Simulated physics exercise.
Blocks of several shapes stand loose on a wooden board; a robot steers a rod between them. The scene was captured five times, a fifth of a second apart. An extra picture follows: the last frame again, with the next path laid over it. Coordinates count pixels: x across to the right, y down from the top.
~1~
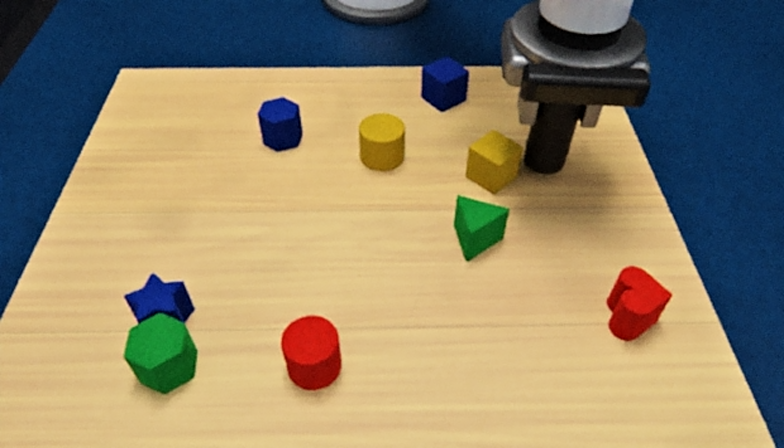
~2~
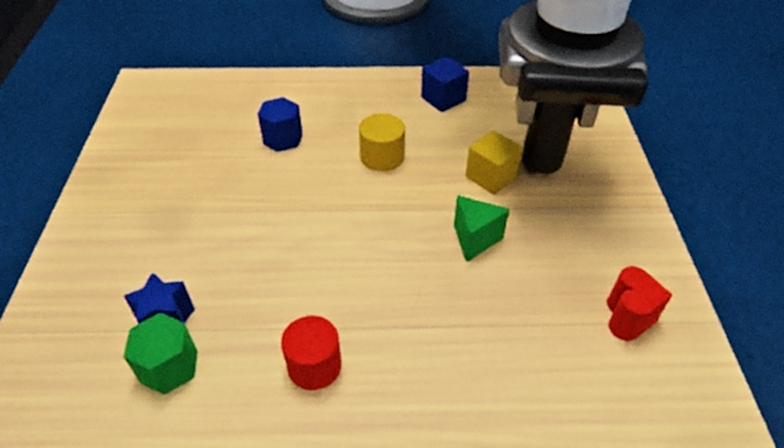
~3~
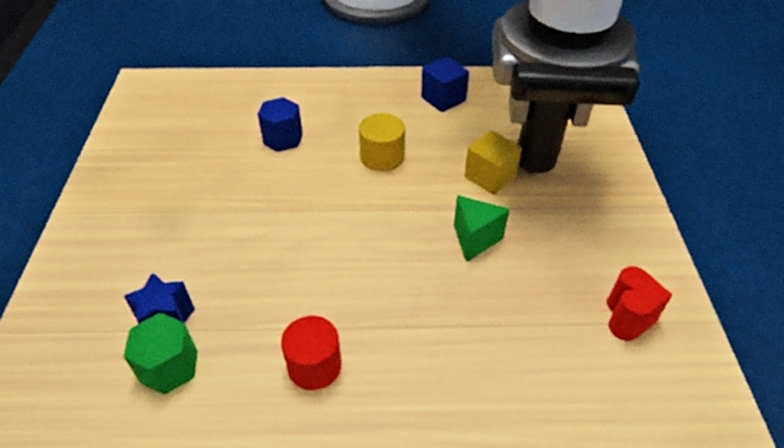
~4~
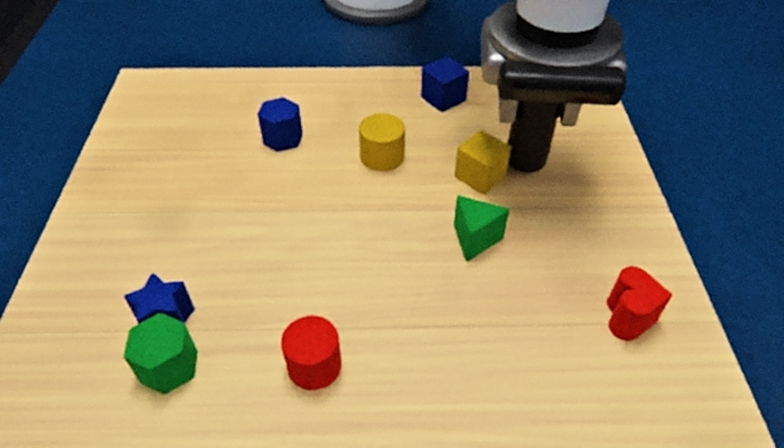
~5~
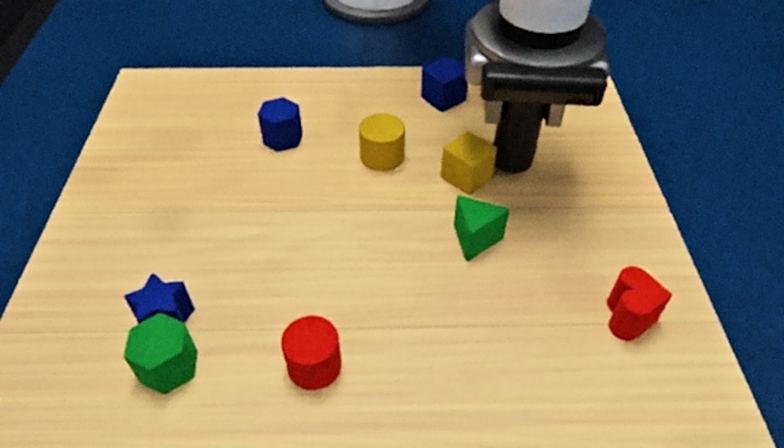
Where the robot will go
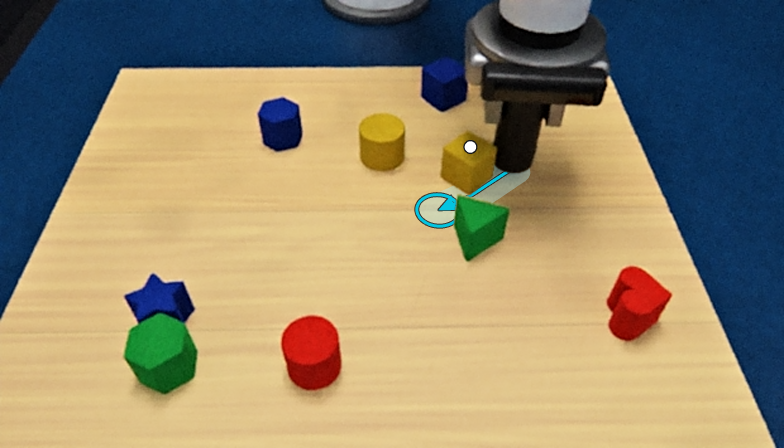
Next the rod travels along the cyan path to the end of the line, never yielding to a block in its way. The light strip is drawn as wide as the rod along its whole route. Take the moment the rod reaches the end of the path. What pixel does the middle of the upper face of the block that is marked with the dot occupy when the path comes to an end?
Somewhere near (424, 153).
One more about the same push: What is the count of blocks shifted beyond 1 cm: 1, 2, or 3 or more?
My best guess is that a single block moves over 1 cm.
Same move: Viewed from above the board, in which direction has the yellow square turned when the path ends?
It spins clockwise.
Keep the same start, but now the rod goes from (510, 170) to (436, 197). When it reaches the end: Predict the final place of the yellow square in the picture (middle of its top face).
I'd say the yellow square ends with its top centre at (404, 149).
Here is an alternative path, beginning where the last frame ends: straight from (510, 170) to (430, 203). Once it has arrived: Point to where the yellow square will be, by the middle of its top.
About (407, 150).
Drawn move, from (510, 170) via (477, 191), ending at (438, 210); the dot is on the yellow square.
The first path, step by step. Halfway along, rod at (479, 182); yellow square at (441, 152), turned 60° clockwise.
At the end, rod at (439, 200); yellow square at (424, 153), turned 105° clockwise; green triangular piece still.
